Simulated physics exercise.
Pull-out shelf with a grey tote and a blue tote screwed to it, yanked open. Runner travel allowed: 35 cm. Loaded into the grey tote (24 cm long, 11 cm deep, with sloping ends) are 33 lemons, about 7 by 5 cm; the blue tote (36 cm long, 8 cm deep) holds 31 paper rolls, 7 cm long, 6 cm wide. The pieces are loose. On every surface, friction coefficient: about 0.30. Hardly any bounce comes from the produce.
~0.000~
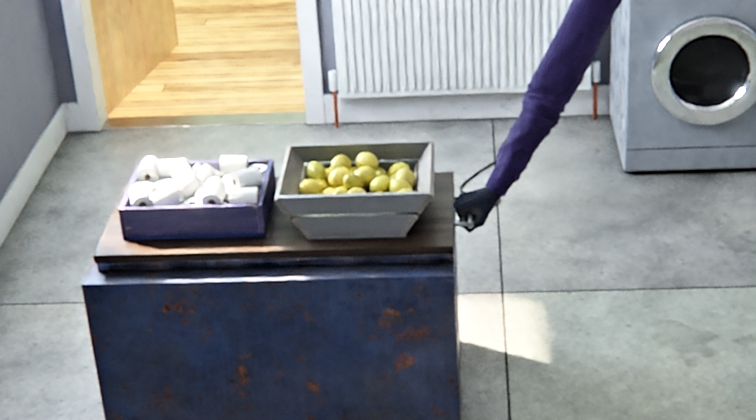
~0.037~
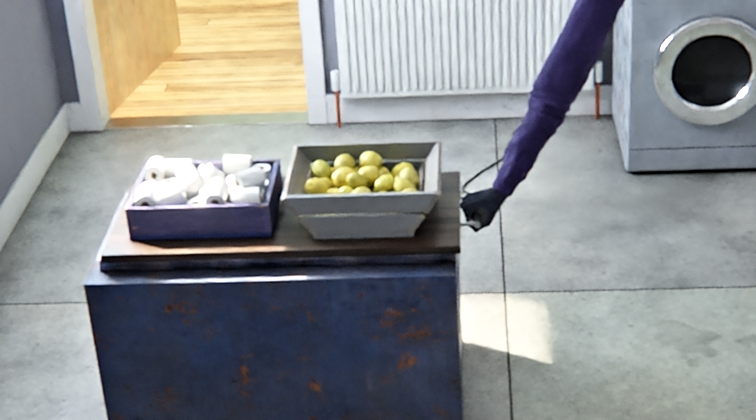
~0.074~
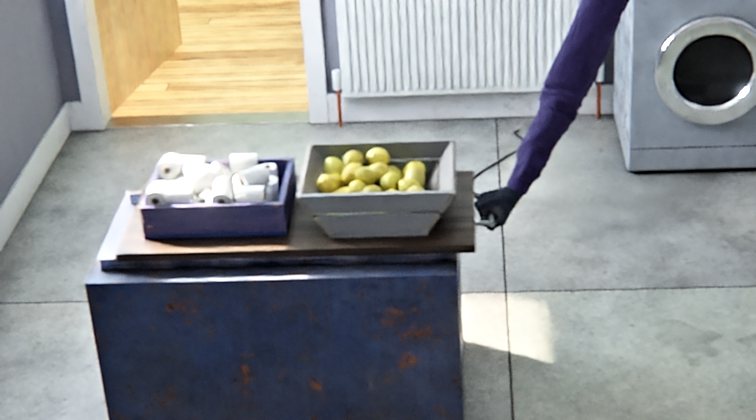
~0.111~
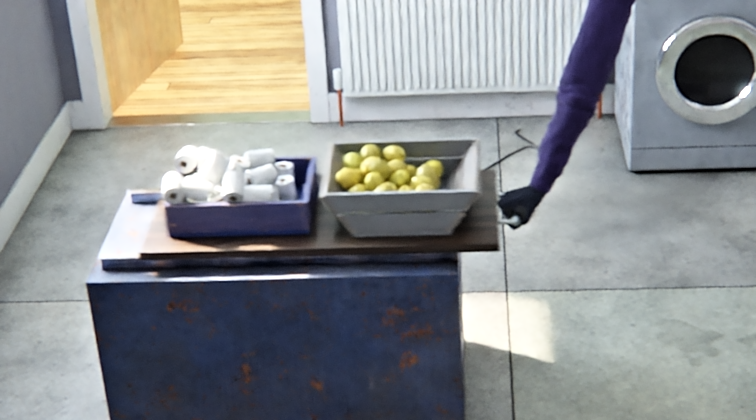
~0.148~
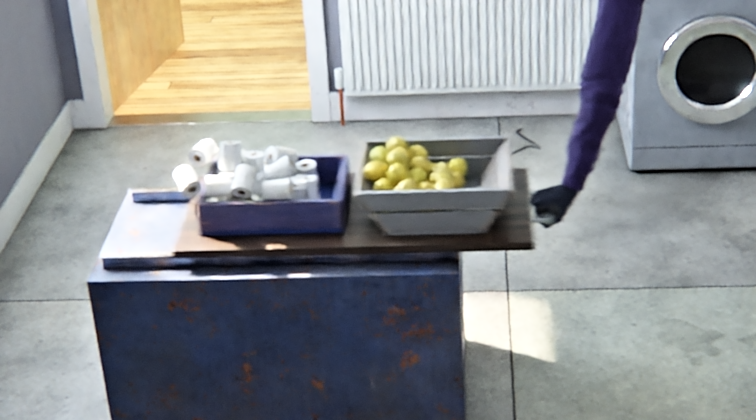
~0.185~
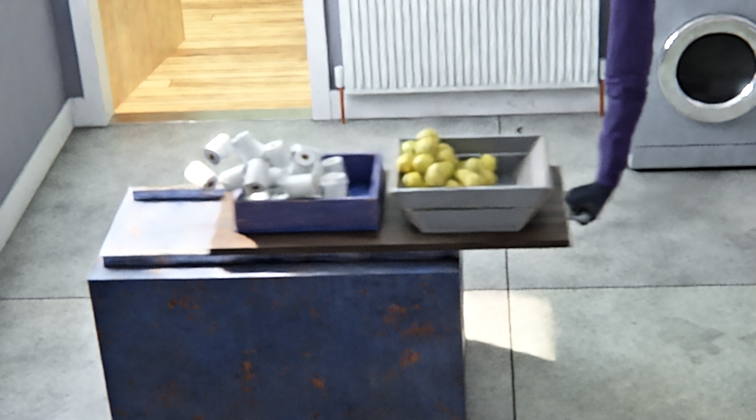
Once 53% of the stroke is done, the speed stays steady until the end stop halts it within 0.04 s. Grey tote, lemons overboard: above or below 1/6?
Above.
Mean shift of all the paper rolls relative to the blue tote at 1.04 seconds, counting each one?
Roughly 10 cm rightwards, on average.
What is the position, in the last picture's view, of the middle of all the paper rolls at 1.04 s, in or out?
Centre approx. at (368, 187).
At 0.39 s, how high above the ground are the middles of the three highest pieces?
About 84 cm.
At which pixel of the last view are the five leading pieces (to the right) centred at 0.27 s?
Near (539, 171) in pixels.
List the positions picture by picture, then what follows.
In the first picture (places track the rim corner closest to us here), grey tote (429, 192); blue tote (256, 204); 0 cm pulled; all still inside.
Grey tote (436, 192); blue tote (263, 204); 1 cm pulled, in the second picture.
Grey tote (452, 191); blue tote (278, 203); 5 cm pulled, in the third picture.
Grey tote (476, 190); blue tote (302, 202); 11 cm pulled, in the fourth picture.
Grey tote (510, 189); blue tote (335, 200); 20 cm pulled; 2 out, the lowest roll at (203, 153), in the fifth picture.
Grey tote (547, 186); blue tote (372, 197); 29 cm pulled; 2 out, the lowest roll at (219, 150), in the sixth picture.
After 0.19 s, the shelf hits its stop.
After 0.27 s, the grey tote has all 33 and the blue tote is down by 4 of 31.
After 0.39 s, the grey tote is down by 6 of 33 and the blue tote is down by 10 of 31.
After 0.61 s, the grey tote is down by 9 of 33 and the blue tote is down by 11 of 31.
Outcome (at 1.04 s), the grey tote is down by 9 of 33 and the blue tote is down by 11 of 31. Asked share, 9 of 33, 27 per cent.
